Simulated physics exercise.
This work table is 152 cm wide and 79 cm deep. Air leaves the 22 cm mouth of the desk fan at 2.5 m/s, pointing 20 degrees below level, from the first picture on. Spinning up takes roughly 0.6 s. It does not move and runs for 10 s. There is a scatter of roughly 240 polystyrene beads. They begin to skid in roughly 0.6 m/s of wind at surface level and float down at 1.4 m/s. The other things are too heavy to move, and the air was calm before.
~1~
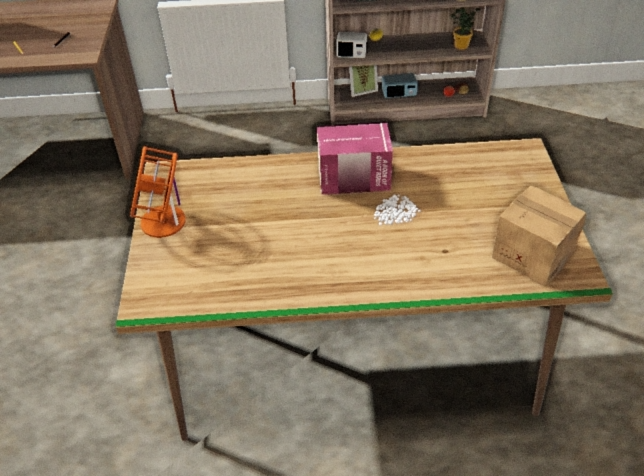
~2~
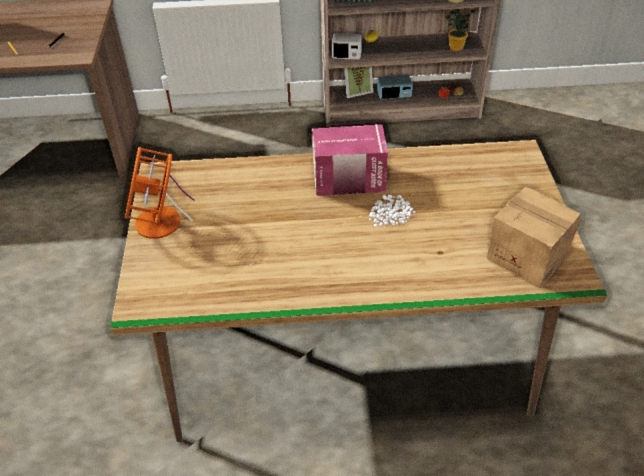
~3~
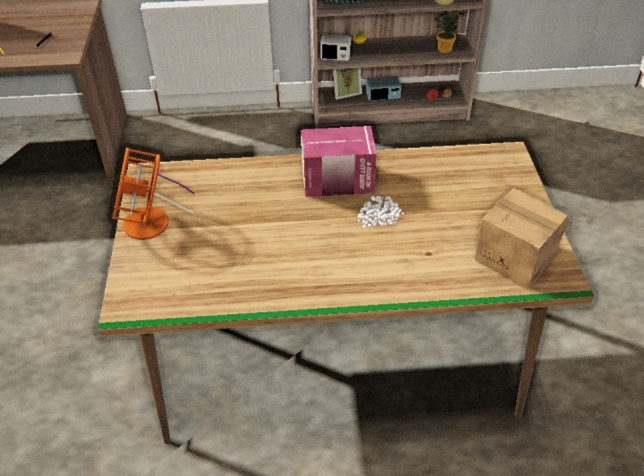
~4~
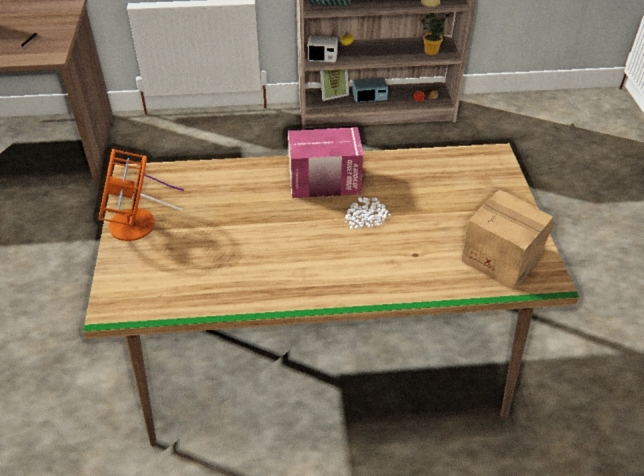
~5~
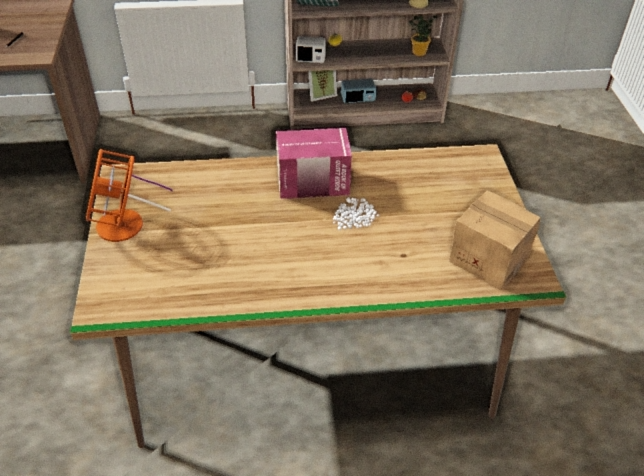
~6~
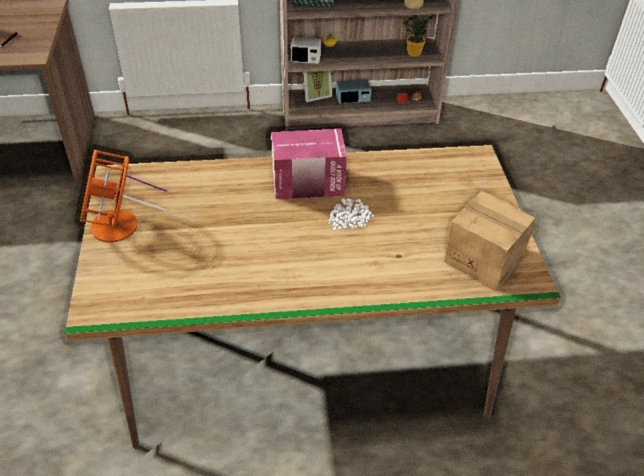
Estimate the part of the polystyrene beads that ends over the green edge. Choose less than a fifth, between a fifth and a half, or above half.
Of the polystyrene beads, not even a fifth end over the green edge.
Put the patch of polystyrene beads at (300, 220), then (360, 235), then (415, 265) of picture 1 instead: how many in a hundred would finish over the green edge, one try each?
In turn about 40 %, 60 %, 100 %.
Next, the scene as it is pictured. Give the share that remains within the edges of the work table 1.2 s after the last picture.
Near 30 %.
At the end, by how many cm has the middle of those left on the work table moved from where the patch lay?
About 50 cm.
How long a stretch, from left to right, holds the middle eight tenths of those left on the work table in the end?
Roughly 30 cm.
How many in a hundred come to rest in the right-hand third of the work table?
About 30 %.
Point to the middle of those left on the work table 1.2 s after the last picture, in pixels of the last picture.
Around (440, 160).
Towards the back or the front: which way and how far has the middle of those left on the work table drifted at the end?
To the back, by about 30 cm.
Then, 1.2 s after the last picture, 0 % are over the green edge; the middle of those still in play is near (440, 160); 87 % have settled or left.
Then, 2.4 s after the last picture, 0 % are over the green edge; the middle of those still in play is near (440, 160); 88 % have settled or left.
Then, 4.7 s after the last picture, 0 % are over the green edge; the middle of those still in play is near (440, 160); 89 % have settled or left.
Then, 9.2 s after the last picture, at the end, 0 % are over the green edge; the middle of those still in play is near (440, 160).
